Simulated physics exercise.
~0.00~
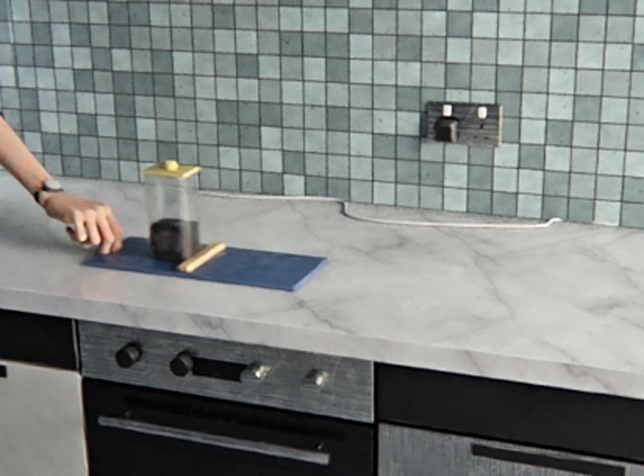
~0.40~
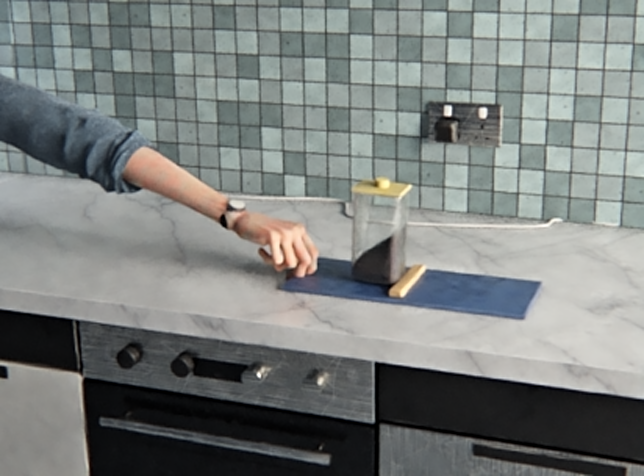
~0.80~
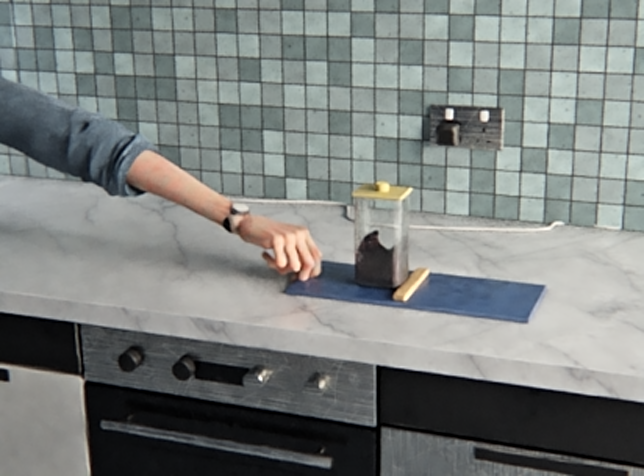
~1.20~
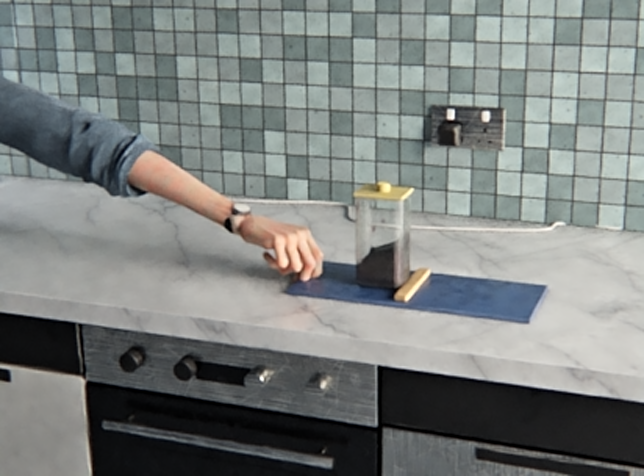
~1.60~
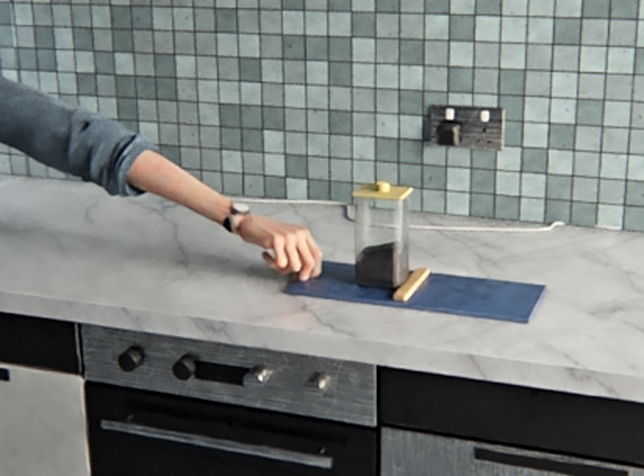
On a marble kitchen counter, a hand slid a blue board to the right, carrying a clear canister of dark liquid with a yellow lid behind a wooden strip. The board stopped, the liquid sloshed and settled, and the canister stayed upright.
